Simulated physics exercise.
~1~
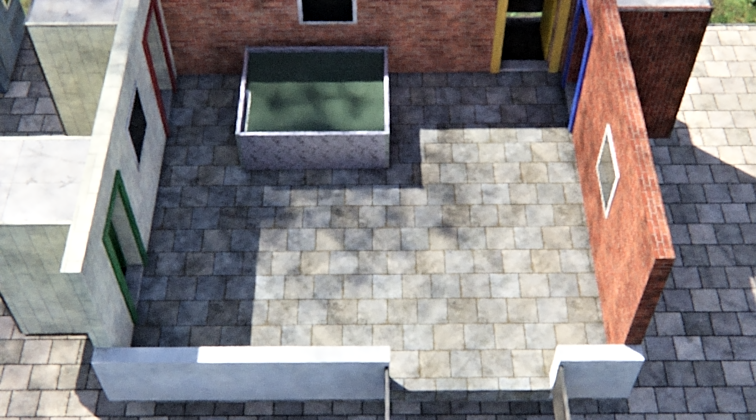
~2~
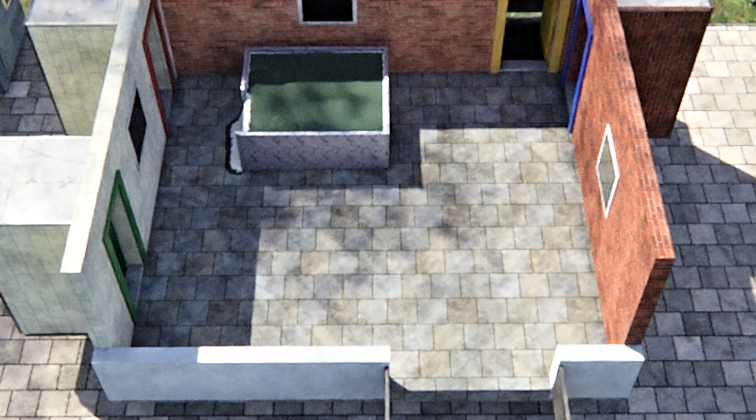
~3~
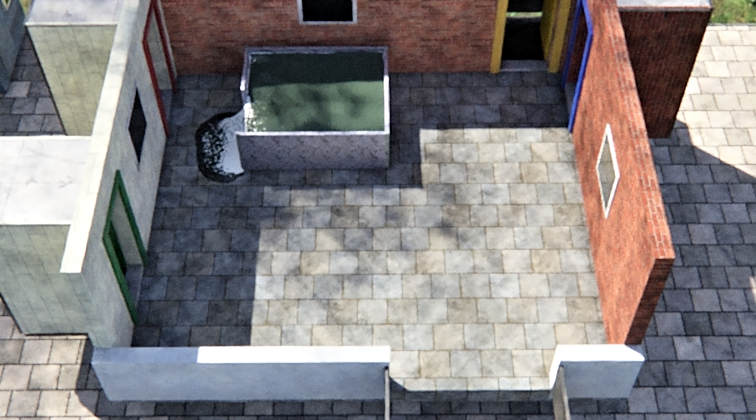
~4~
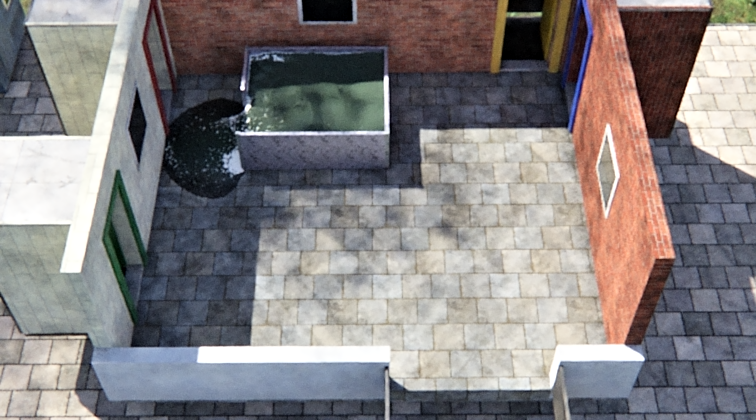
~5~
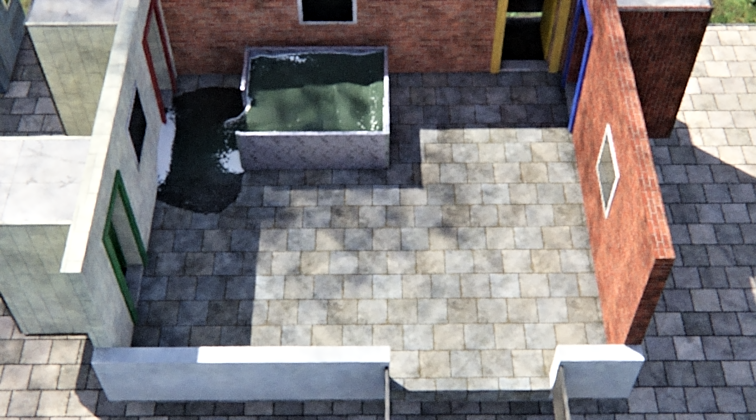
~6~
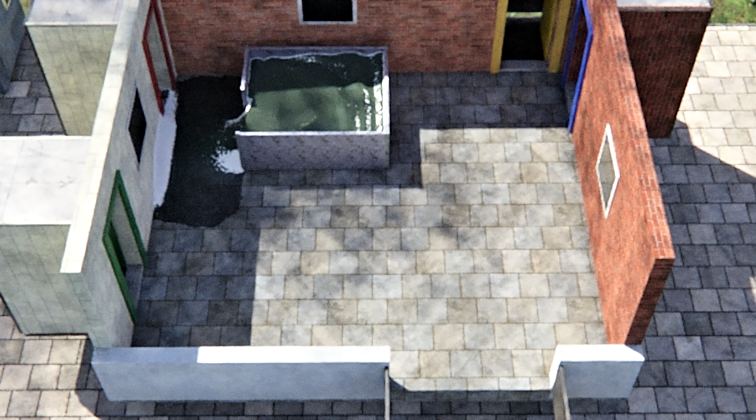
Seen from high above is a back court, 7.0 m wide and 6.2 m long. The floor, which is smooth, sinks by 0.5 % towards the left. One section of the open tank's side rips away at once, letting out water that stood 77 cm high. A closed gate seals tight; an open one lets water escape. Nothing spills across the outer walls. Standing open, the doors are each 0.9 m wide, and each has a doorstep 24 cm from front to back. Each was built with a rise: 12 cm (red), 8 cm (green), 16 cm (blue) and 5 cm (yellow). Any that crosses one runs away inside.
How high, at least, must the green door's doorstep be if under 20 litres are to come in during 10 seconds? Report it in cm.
I would say about 6.5 cm.
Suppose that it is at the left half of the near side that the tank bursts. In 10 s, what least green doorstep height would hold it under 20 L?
At least roughly 21 centimetres tall.
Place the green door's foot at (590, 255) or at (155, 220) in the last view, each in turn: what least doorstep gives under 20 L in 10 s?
In turn: About 7.0 cm, about 19 cm.
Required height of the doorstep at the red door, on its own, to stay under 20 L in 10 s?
At red, roughly 35 cm.
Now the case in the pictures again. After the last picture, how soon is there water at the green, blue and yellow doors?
Arrival times - green: 0.5 s; blue: 3.6 s; yellow: 3.0 s.
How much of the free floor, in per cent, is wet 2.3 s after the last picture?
Around 35 per cent of the free floor.
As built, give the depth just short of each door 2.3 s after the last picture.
Depths in cm - red: 23, green: 9, blue: 0, yellow: 0.
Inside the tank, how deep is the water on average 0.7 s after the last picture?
Roughly 55 cm.
Then, 0.7 s after the last picture water covers 15 % of the floor, deepest (54 cm) near (175, 151); 7 cm at the green door, 0 litres in over its 8 cm doorstep.
Then, 2.3 s after the last picture water covers 35 % of the floor, deepest (36 cm) near (175, 151); 9 cm at the green door, 3 litres in over its 8 cm doorstep.
Then, 9.3 s after the last picture water covers 95 % of the floor, deepest (14 cm) near (176, 84); 8 cm at the green door, 9 litres in over its 8 cm doorstep.
At the green door as built, the water peaked near 10 cm, 1.3 s after the last picture.
Run again over the same 10 s with other heights there, 24 litres in over 6 cm, 16 litres over 7 cm. The limit of 20 litres is kept from about 6.5 cm up.
